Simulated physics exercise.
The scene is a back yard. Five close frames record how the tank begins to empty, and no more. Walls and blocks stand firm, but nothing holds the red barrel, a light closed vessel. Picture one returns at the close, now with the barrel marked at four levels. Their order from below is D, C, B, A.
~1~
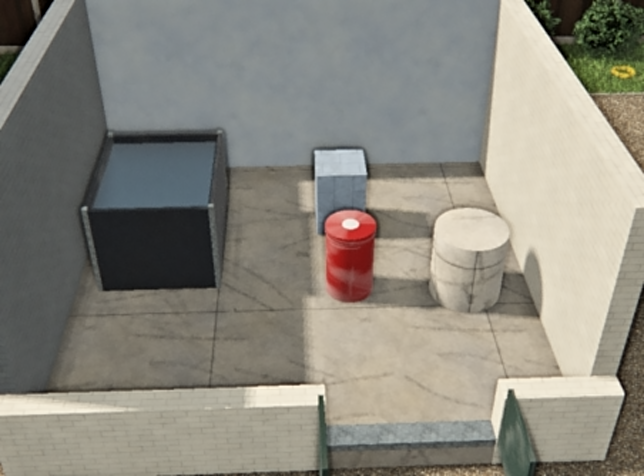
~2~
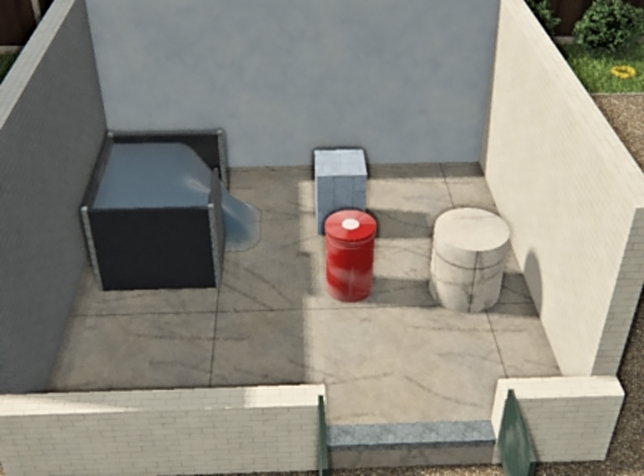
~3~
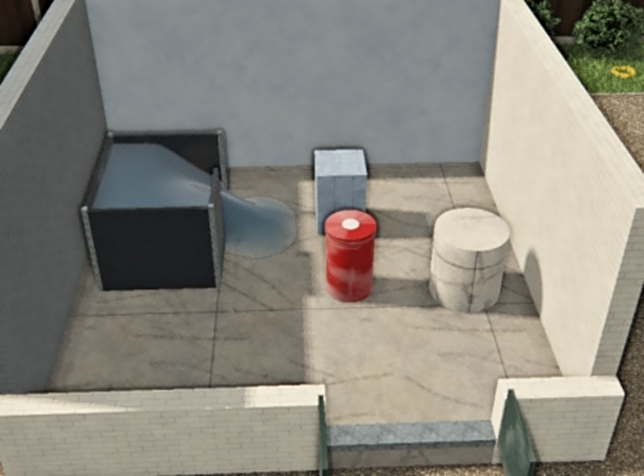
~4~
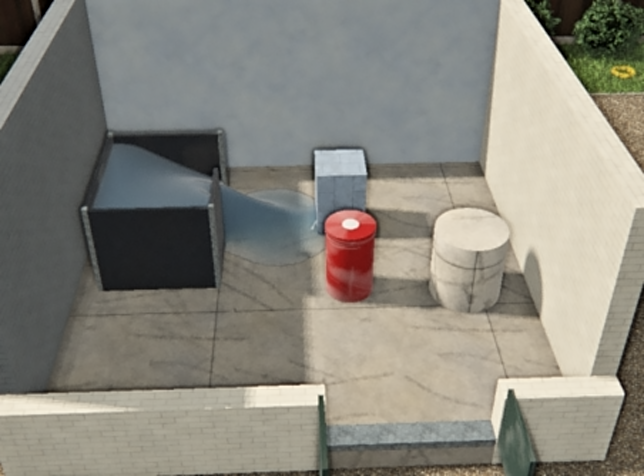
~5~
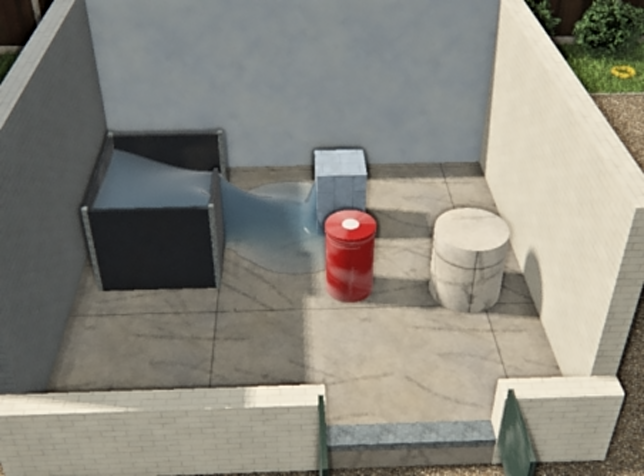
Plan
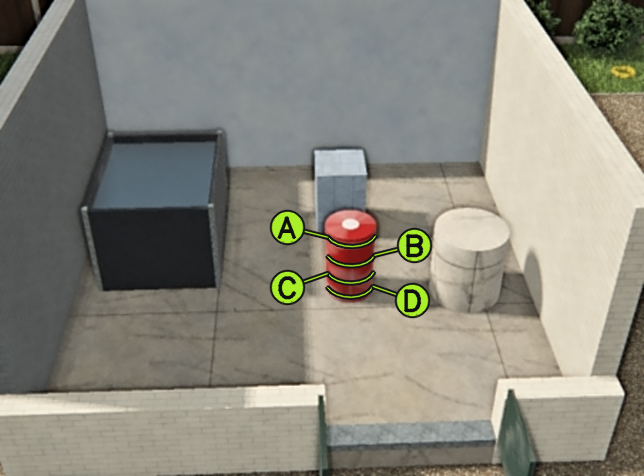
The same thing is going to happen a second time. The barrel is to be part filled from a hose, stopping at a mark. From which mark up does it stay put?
Mark B just does it.
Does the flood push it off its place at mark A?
No, that is safe.
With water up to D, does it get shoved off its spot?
Yes, that goes wrong.
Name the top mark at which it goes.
The answer is C.
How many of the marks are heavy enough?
Two of the four.
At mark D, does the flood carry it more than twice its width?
Yes.
On the marked copy, A at (352, 246); B at (352, 265); C at (351, 283); D at (351, 297); from the bottom up D, C, B, A.
Choosing A, it does not move.
Choosing B, it shifts by a finger or two and stays.
Choosing C, it is pushed about its own width away.
Choosing D, it is washed out through the gate.
